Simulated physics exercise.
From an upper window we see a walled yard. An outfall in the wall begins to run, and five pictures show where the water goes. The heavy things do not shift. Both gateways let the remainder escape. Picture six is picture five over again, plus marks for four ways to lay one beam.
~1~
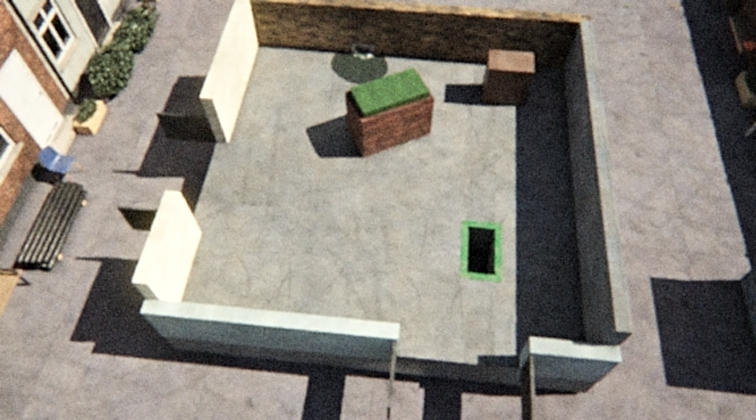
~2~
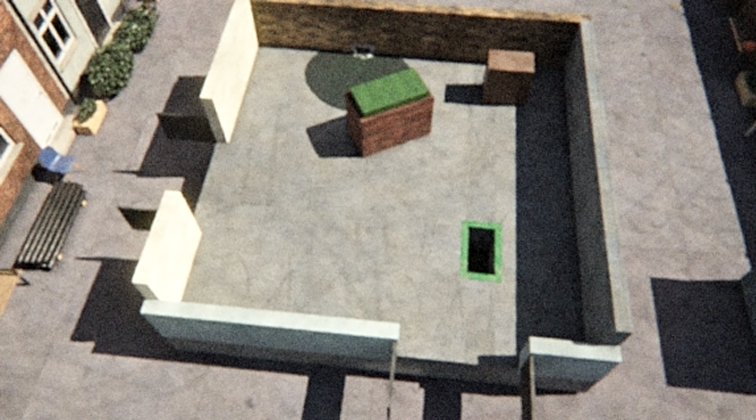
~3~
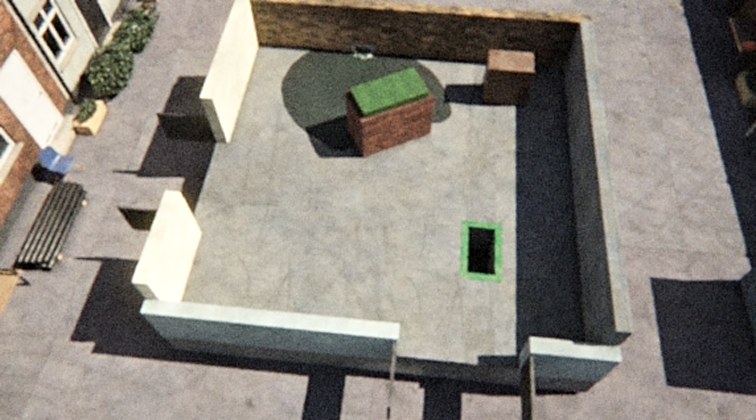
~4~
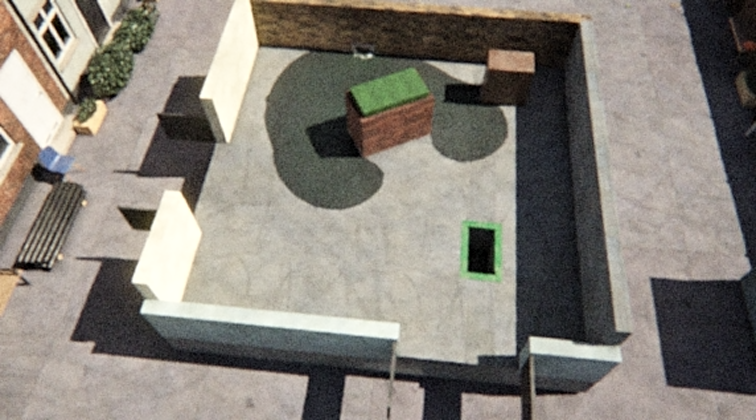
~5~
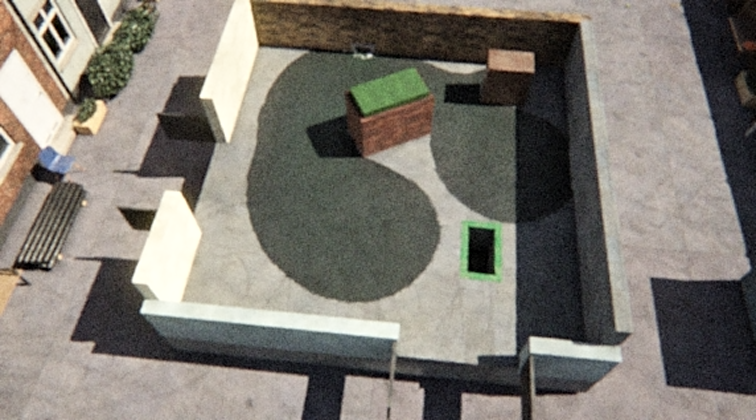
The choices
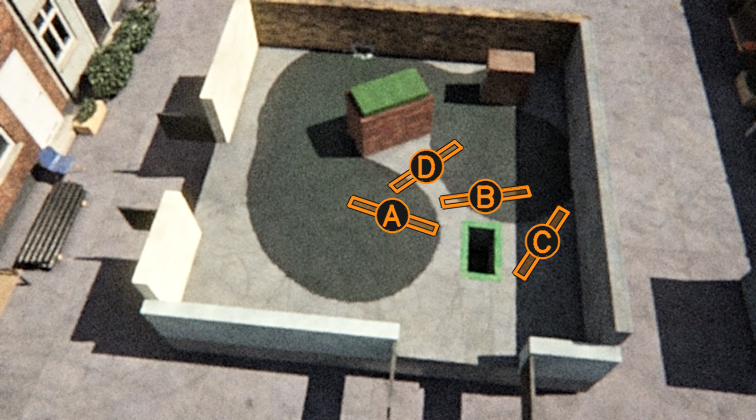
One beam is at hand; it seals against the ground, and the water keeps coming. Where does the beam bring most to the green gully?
Choose C.
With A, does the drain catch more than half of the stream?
No, it does not.
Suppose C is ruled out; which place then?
That would be A.
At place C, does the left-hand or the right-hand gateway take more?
The right one.
On the marked copy, A from (350, 201) to (435, 229); B from (442, 202) to (528, 191); C from (519, 275) to (563, 209); D from (393, 188) to (458, 144).
If A is chosen, about 23 % of the stream goes into the green gully, about 77 % out by the gates.
If B is chosen, about 14 % of the stream goes into the green gully, about 85 % out by the gates.
If C is chosen, about 30 % of the stream goes into the green gully, about 69 % out by the gates.
If D is chosen, about 14 % of the stream goes into the green gully, about 85 % out by the gates.
